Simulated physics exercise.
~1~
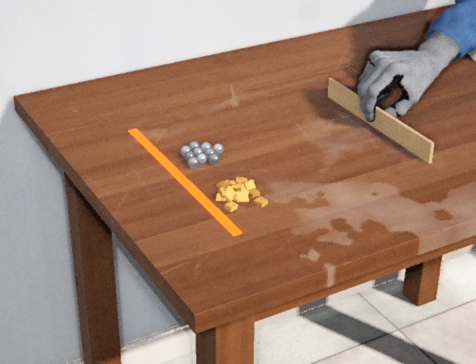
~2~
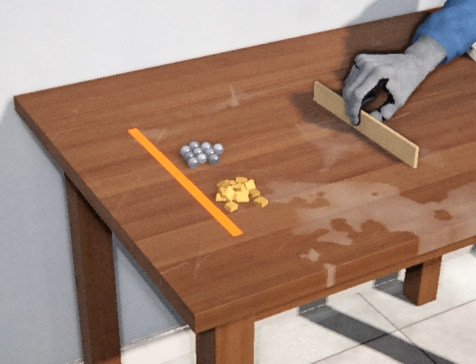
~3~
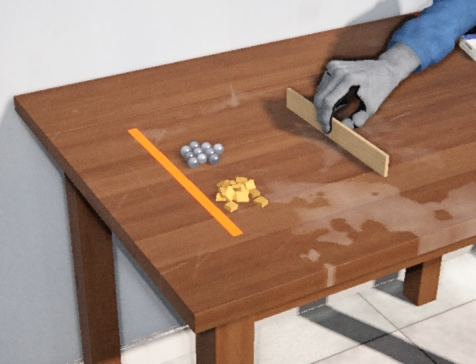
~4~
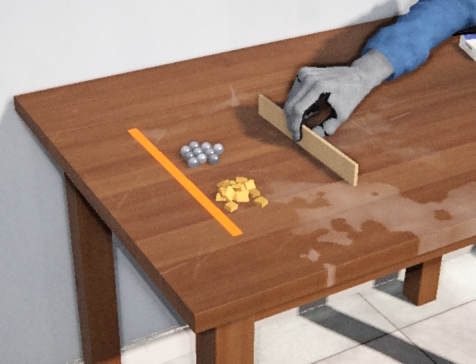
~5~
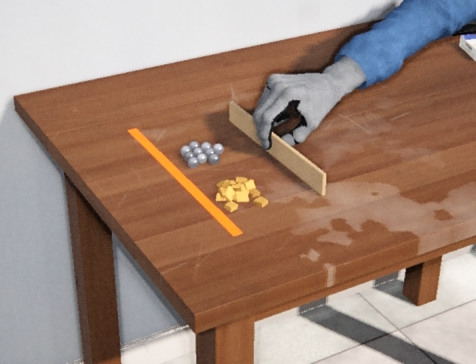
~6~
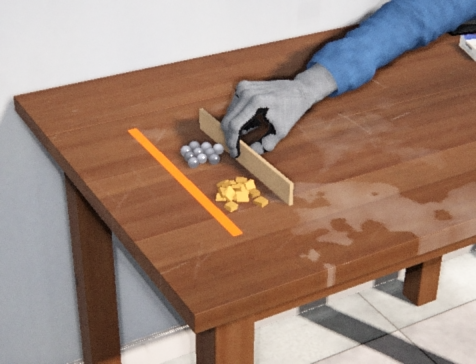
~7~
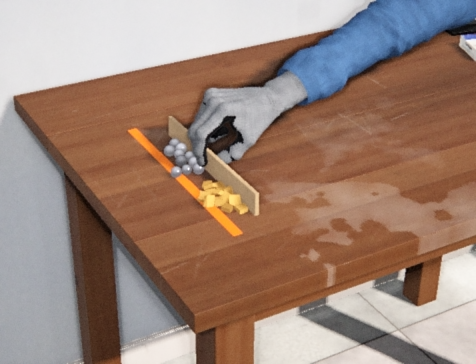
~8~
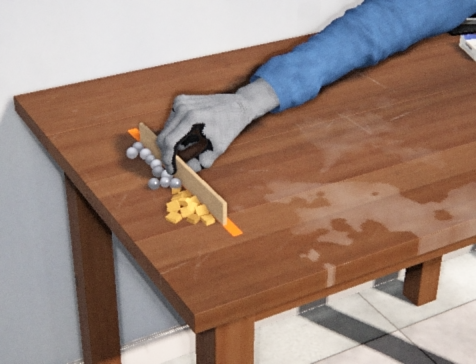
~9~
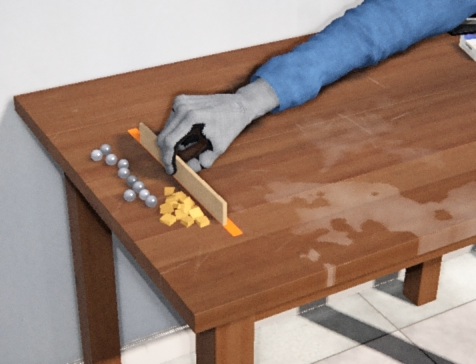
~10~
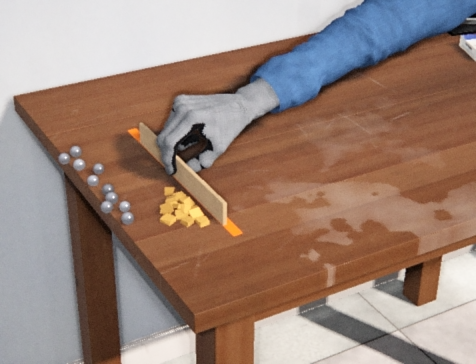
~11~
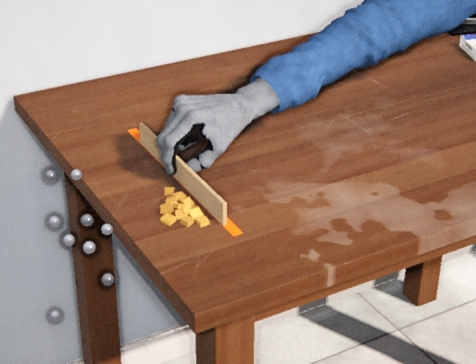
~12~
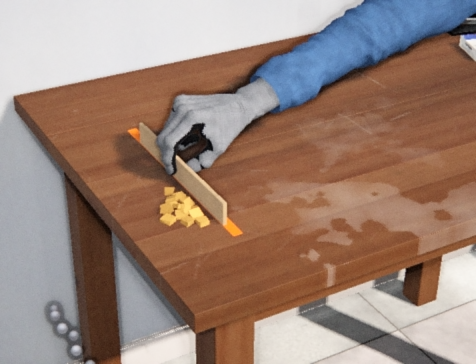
A gray-gloved hand in a blue sleeve slides an upright piece of tan card leftward across a worn brown wooden table, seen from above at an angle against a pale wall. Ahead of it, near a strip of orange tape, sit a farther cluster of silvery balls and a nearer heap of yellow chunks. The card reaches both batches, pushes them left over the tape and stops sharply on it. The yellow chunks settle just past the card, while the balls roll on to the left edge. All the balls drop off toward the floor, and the chunks stay on the table.
